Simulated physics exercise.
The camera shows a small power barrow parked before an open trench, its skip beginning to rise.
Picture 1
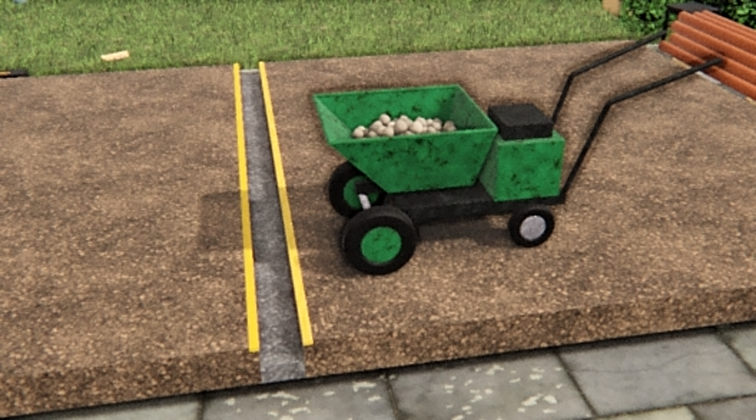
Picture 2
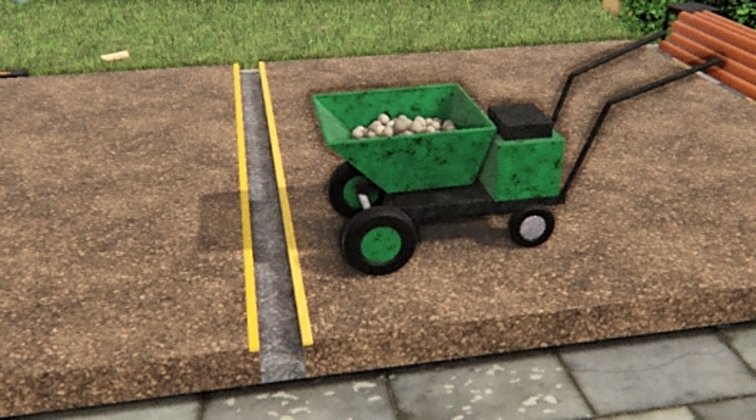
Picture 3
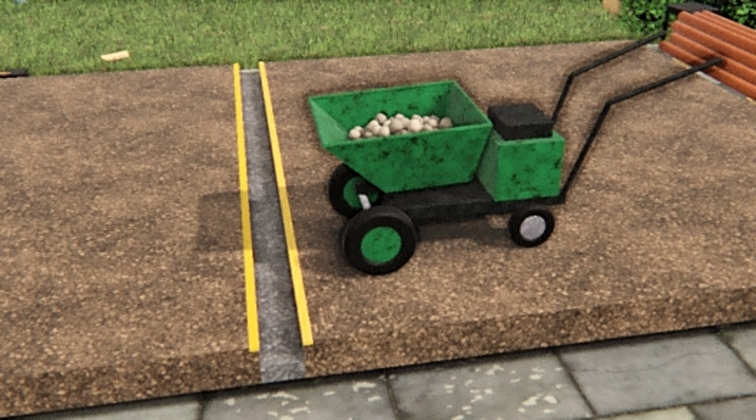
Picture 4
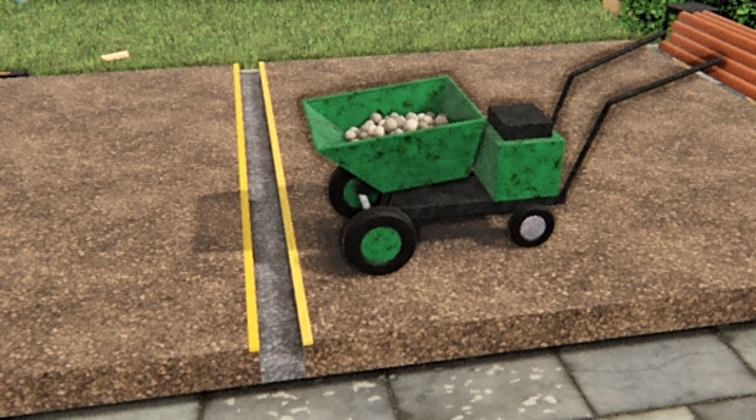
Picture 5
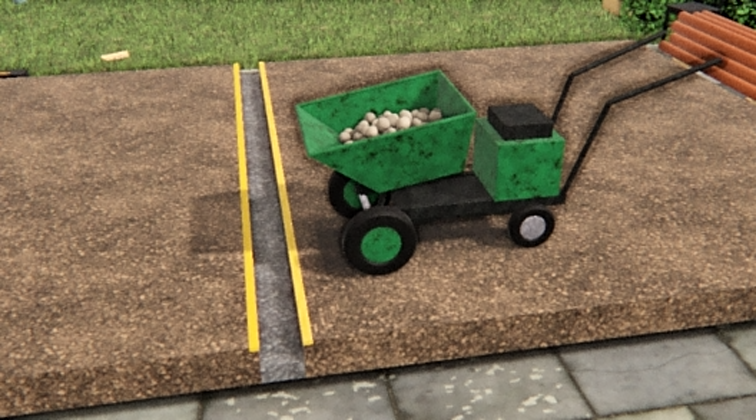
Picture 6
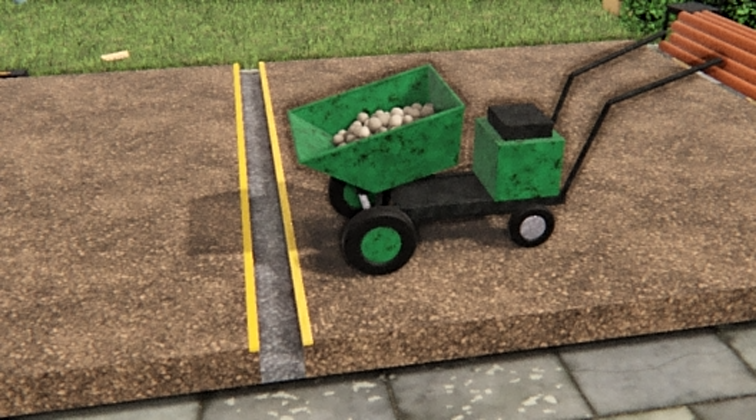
On a brown gravelly bed beside a narrow yellow-edged trench, a parked green power barrow slowly tilting its stone-filled skip leftward.
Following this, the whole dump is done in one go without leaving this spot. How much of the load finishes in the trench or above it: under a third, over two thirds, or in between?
Falls short of a third.
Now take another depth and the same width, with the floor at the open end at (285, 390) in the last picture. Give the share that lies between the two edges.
That would give roughly 10 percent.
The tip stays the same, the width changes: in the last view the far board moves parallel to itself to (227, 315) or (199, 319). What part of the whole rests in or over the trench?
First try: About 60 %; second try: About 90 %.
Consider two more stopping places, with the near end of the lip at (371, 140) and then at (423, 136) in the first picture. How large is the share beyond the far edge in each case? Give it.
You'd get around 10 in a hundred, then 0 in a hundred.
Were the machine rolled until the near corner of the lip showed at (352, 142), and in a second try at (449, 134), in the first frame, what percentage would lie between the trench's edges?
The first stopping place yields 50 % and the other yields 20 %.
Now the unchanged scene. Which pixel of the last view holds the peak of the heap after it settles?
I'd mark the summit at roughly pixel (226, 250).
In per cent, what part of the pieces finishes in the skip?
Around 15 %.
Soon, skip tipped steeply; all in the skip.
A while on, skip tipped steeply; most in the skip; a stray few in or heaped over the trench; about a quarter beyond it; a stray few falling.
Towards the end, skip tipped right over; a small part in the skip; a small part in or heaped over the trench; most beyond it.
Finally, skip tipped right over; a small part in the skip; a small part in or heaped over the trench; most beyond it.
